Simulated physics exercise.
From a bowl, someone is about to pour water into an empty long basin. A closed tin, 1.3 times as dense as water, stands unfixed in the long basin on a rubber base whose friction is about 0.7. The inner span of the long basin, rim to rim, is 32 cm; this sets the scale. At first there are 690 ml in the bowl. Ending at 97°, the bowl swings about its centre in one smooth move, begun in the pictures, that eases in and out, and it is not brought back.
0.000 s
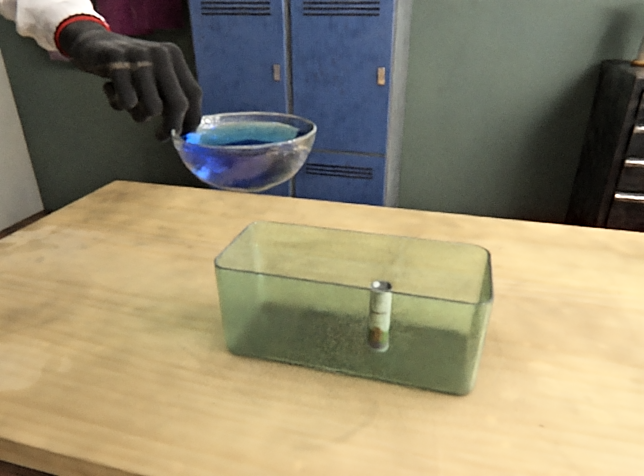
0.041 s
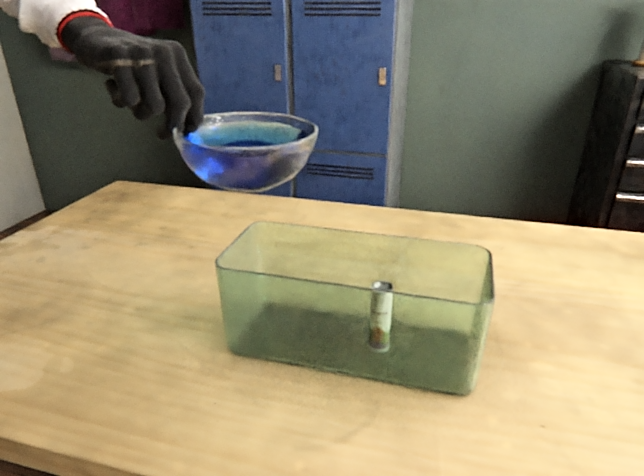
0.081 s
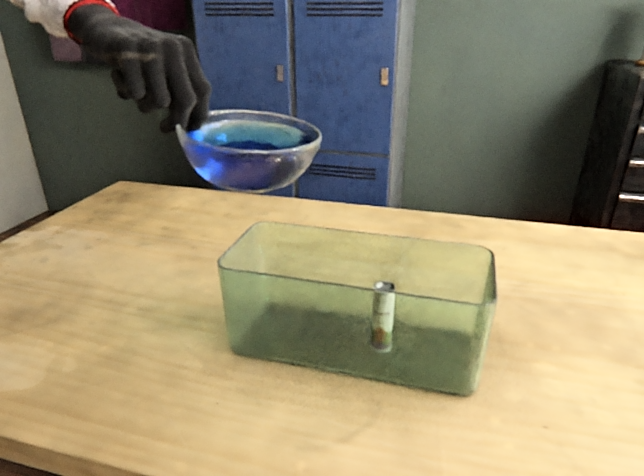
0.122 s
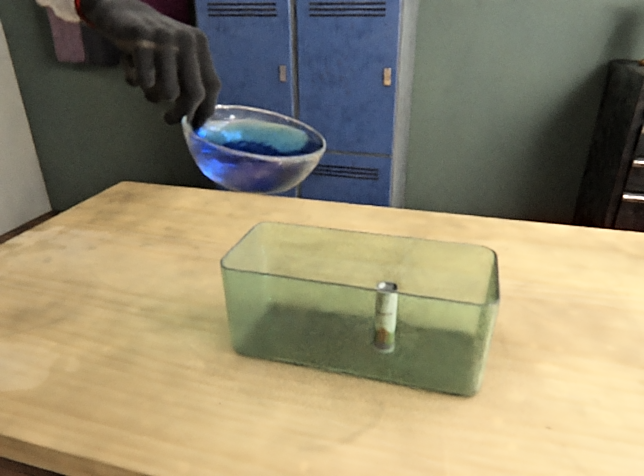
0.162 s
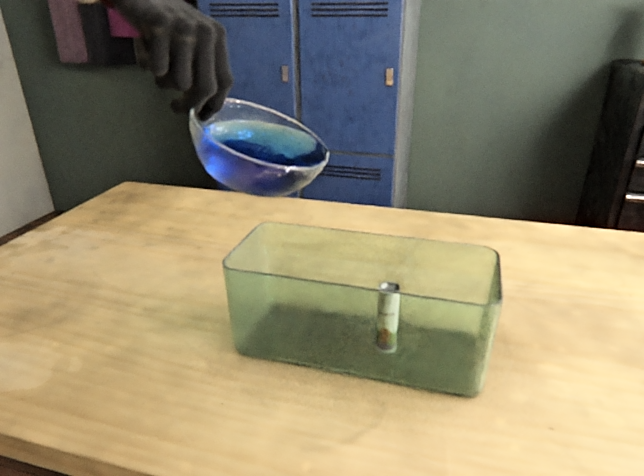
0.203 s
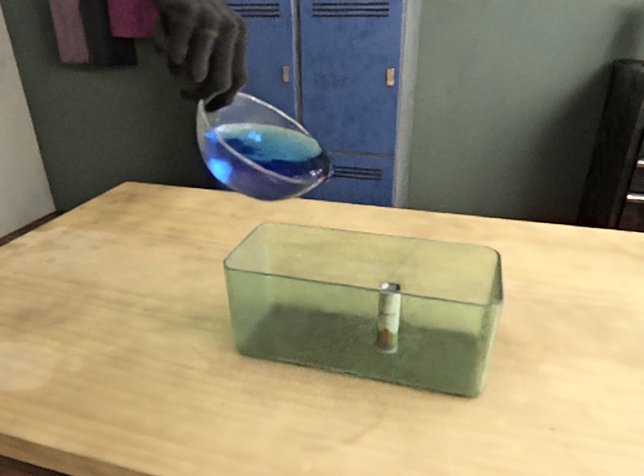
A dark-gloved hand steadily tilting a clear glass bowl of blue liquid rightward above a green transparent basin holding a small tin.
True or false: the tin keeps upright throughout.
False.
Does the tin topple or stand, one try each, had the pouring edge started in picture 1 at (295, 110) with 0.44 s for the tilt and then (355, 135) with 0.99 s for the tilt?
In the first try it comes down; in the second it remains standing.
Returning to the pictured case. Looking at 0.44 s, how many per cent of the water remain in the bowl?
Roughly 7 per cent.
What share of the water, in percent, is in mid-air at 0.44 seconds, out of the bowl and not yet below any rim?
It comes to about 30 percent.
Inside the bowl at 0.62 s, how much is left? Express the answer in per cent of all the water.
Around 0 percent of it.
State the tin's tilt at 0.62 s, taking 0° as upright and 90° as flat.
Near 15 degrees.
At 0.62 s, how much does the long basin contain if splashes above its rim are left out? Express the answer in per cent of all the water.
Some 94 percent of the total.
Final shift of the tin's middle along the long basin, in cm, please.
The middle of the tin ends some 3.5 cm along the basin.
Then, 0.44 s in, the tilt is 93° and 7 per cent is still to pour; the tin stands where it began.
Then, 0.62 s in, the tilt is 97° and 0 per cent is still to pour; the tin leans 15°.
Then, 0.81 s in, the tilt is 97° and 0 per cent is still to pour; the tin stands 2 cm from where it began.
Then, 1.01 s in, the tilt is 97° and 0 per cent is still to pour; the tin leans 54°.
Finally, the tin lies on its side.
